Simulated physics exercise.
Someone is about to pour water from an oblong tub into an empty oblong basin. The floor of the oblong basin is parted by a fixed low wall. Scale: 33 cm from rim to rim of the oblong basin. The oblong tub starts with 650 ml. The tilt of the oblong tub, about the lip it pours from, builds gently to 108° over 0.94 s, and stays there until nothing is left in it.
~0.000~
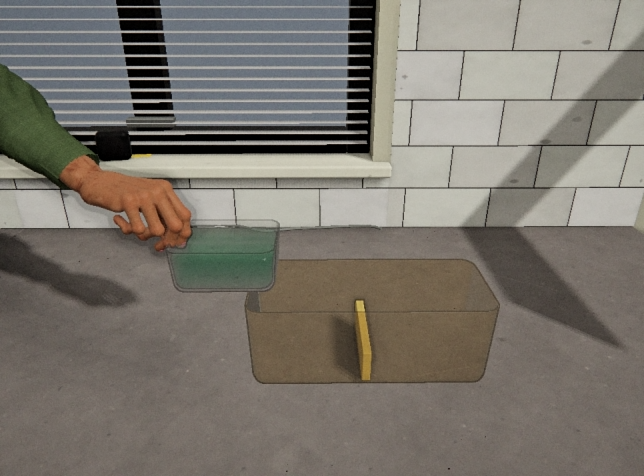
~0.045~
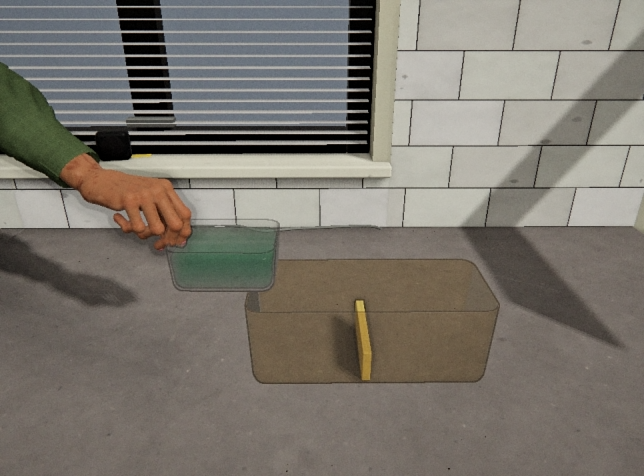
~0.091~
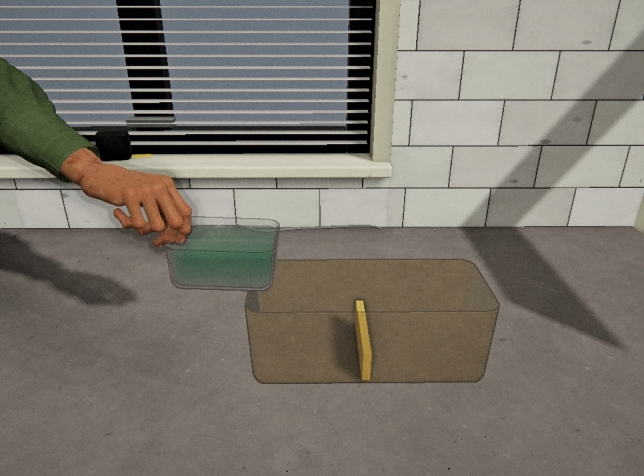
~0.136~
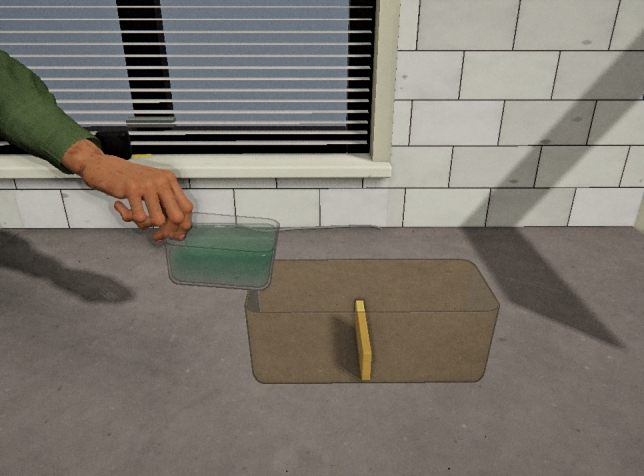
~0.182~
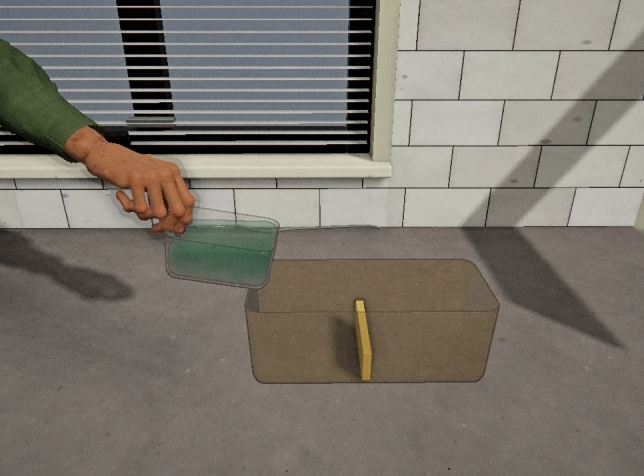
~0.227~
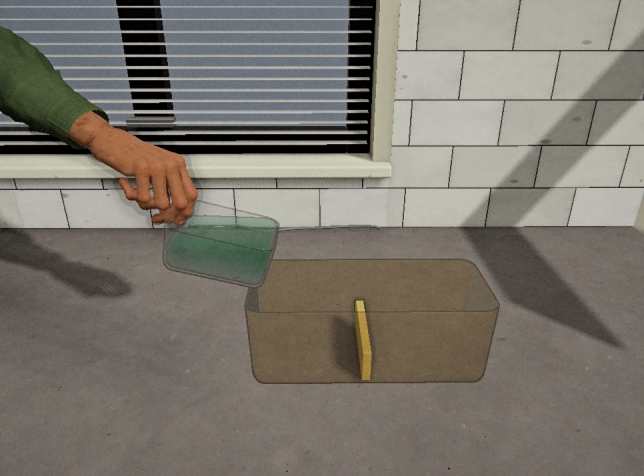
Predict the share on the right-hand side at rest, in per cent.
The far part has some 19 per cent.
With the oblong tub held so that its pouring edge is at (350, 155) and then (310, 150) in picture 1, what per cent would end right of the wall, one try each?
In turn about 85 and 80 per cent.
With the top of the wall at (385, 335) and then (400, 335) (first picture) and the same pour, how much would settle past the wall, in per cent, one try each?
In turn about 20 and 15 per cent.
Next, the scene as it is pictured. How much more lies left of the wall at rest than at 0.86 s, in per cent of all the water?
Some 6 per cent.
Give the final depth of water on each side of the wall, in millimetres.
Some 26 mm on the left and 6 mm on the right.
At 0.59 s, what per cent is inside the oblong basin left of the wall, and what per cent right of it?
Near 24 on the left, 0 on the right.
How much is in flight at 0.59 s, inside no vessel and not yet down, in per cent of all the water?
Some 42 per cent.
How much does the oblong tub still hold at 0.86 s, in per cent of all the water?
Some 3 per cent.
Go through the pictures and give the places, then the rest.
The first picture shows tilt 0°; pouring edge (277, 237); surface from (178, 240) to (276, 240); the oblong basin's rim runs from (250, 285) to (486, 284); the wall's top is at (363, 326).
The second picture shows tilt 1°; pouring edge (277, 237); surface from (177, 240) to (276, 240).
The third picture shows tilt 3°; pouring edge (277, 237); surface from (177, 239) to (276, 238).
The fourth picture shows tilt 5°; pouring edge (277, 237); surface from (177, 236) to (276, 236).
The fifth picture shows tilt 10°; pouring edge (277, 237); surface from (176, 233) to (276, 233).
The sixth picture shows tilt 15°; pouring edge (276, 237); surface from (175, 228) to (277, 233); 1 per cent is over the edge.
Then, 0.59 s in, the tilt is 75° and 35 per cent is still to pour, 23 is left of the wall and 0 right of it.
Then, 0.86 s in, the tilt is 106° and 3 per cent is still to pour, 73 is left of the wall and 18 right of it.
Then, 1.14 s in, the tilt is 108° and 0 per cent is still to pour, 81 is left of the wall and 18 right of it.
Then, 1.44 s in, the tilt is 108° and 0 per cent is still to pour, 79 is left of the wall and 19 right of it.
Finally, 79 per cent lies left of the wall, 19 right of it and 2 outside.
